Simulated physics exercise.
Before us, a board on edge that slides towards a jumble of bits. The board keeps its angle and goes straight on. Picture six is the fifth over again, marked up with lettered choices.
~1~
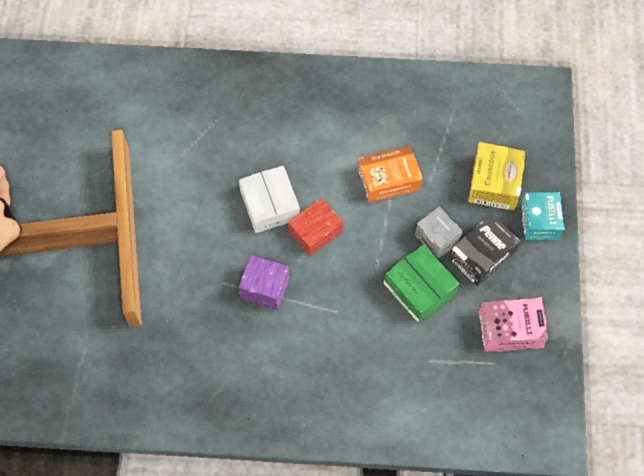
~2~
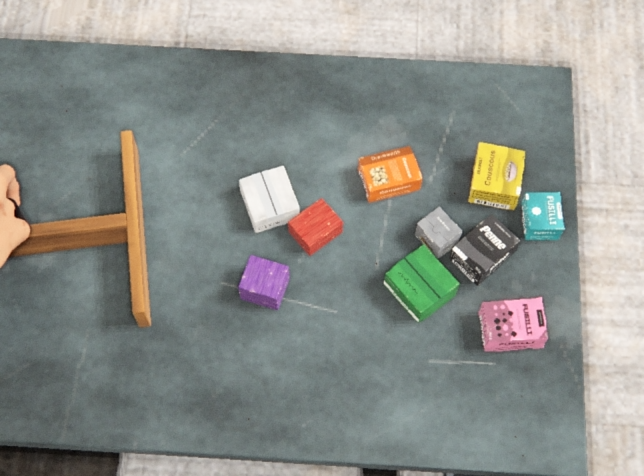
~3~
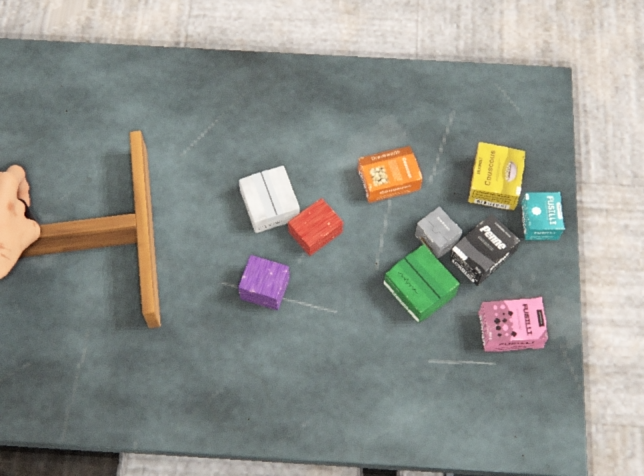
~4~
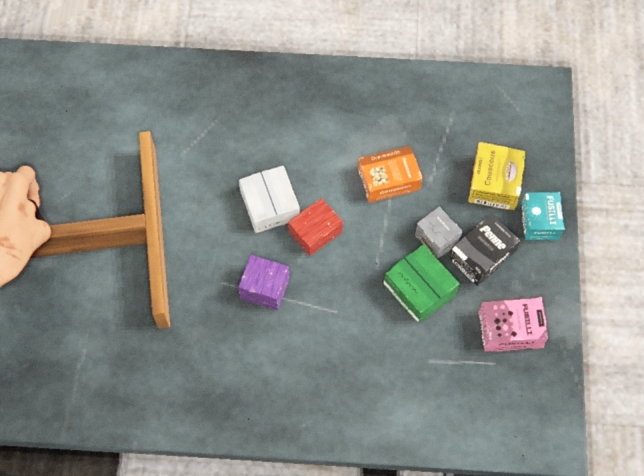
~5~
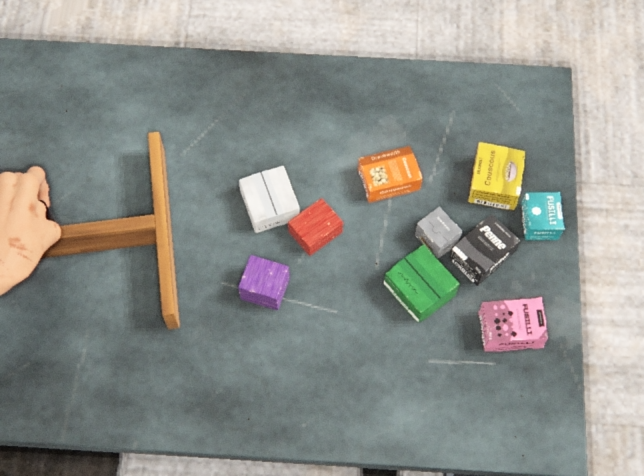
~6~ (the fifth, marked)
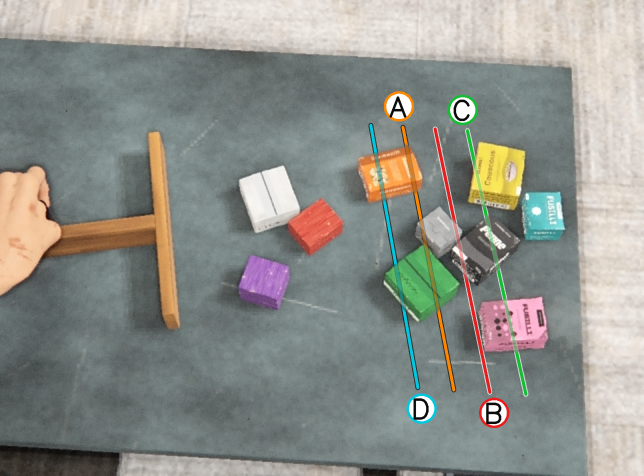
The clip opens on a dark tabletop with colourful blocks and packets scattered towards the right, and a wooden T-shaped pusher at the left. A hand grips its handle and slides the upright board slowly rightwards, a short way across bare table, while the blocks and packets stay still, untouched.
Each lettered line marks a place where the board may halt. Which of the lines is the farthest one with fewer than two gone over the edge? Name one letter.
No farther than B.
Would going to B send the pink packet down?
No.
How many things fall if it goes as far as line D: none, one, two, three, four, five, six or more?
By then, none.
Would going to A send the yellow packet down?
No.
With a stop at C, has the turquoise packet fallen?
Yes.
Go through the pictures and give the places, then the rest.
The first picture shows turquoise packet (542, 216); black box (484, 250); red block (316, 227).
The second picture shows board (132, 218); pink packet (513, 325).
The third picture shows board (141, 218); white box (269, 199).
The fourth picture shows board (151, 219); grey packet (438, 233).
The fifth picture shows board (160, 219); purple block (265, 282); turquoise packet (542, 216); black box (484, 250).
On the marked copy, A at (427, 252); B at (461, 253); C at (495, 255); D at (393, 250).
Taking B. A third of the way, board (267, 225); purple block (300, 276); white box (293, 198).
Two thirds of the way, board (374, 231); black box (496, 245); grey packet (461, 222).
When it is over, board (460, 236); turquoise packet (571, 196); black box (561, 240); none fallen.
As for the rest, A is within the limit but short; C drops two; D is within the limit but short.
